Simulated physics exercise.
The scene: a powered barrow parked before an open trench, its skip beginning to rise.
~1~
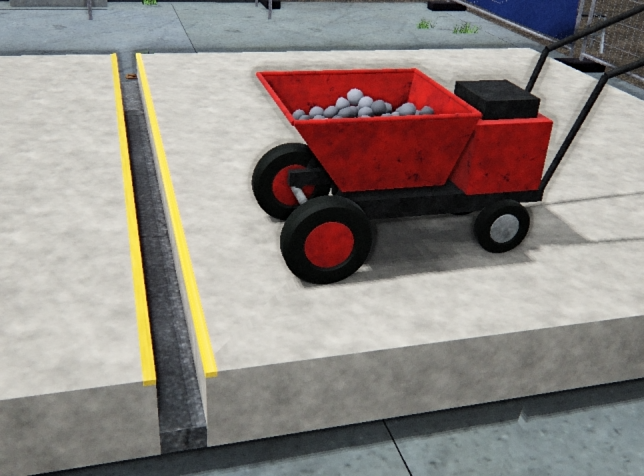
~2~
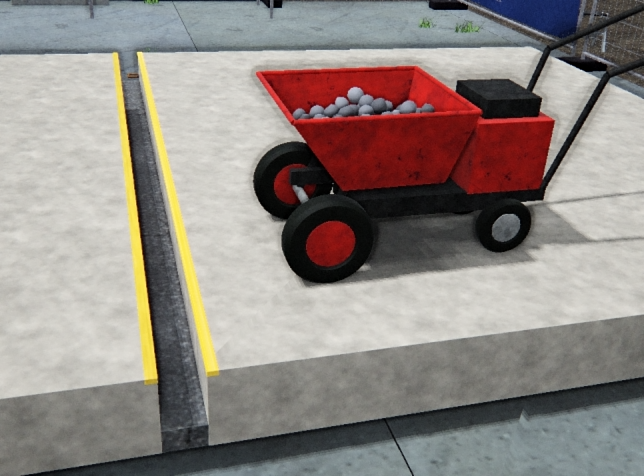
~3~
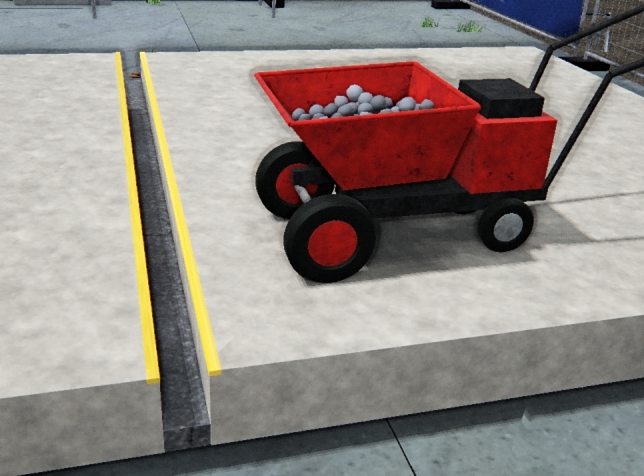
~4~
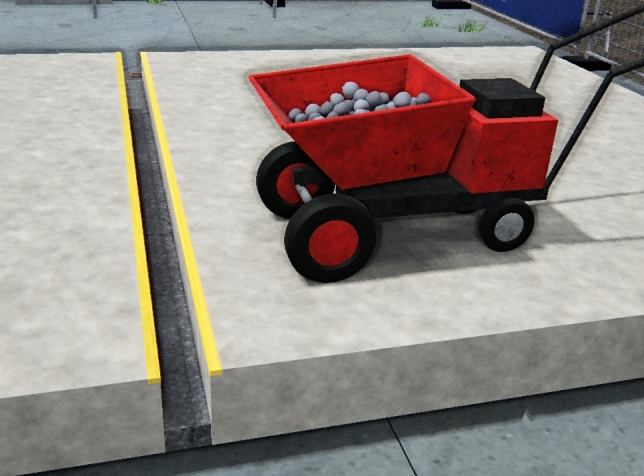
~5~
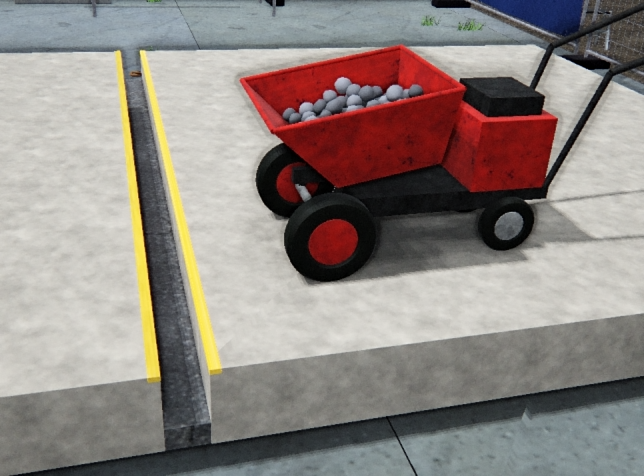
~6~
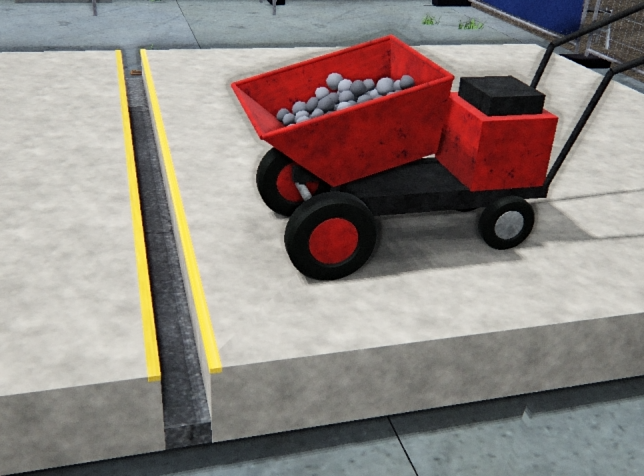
Red powered barrow standing beside a narrow yellow-edged trench, its skip of grey cobbles slowly tilting forward to the left.
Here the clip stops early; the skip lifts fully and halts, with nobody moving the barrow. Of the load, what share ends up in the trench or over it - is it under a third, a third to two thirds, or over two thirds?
I expect a trench portion higher than two thirds.
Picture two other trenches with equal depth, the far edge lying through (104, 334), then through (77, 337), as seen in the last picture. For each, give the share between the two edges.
Estimated share: Try 1 approx. 100 in a hundred, try 2 approx. 100 in a hundred.
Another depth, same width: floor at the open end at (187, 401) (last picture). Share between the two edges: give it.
I'd say roughly 60 in a hundred.
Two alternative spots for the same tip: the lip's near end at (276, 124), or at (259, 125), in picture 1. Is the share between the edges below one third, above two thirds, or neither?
Spot 1: In the middle band. Spot 2: Under a third.
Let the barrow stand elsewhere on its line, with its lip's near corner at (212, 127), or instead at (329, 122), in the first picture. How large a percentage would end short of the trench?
Try 1: 0 %. Try 2: 20 %.
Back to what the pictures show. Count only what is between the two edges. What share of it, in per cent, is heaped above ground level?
Estimate: Near 10 in a hundred.
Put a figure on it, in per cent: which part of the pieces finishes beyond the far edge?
About 20 %.
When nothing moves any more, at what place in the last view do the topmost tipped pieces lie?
My guess for the top is about pixel (75, 277).
Soon after the last picture, skip tipped steeply; all in the skip.
A little later, skip tipped right over; most in the skip; about a quarter in or heaped over the trench; a stray few beyond it; a stray few falling.
Later still, skip tipped right over; a small part in the skip; most in or heaped over the trench; about a quarter beyond it.
At rest, skip tipped right over; a stray few in the skip; a stray few short of the trench; most in or heaped over the trench; about a quarter beyond it.
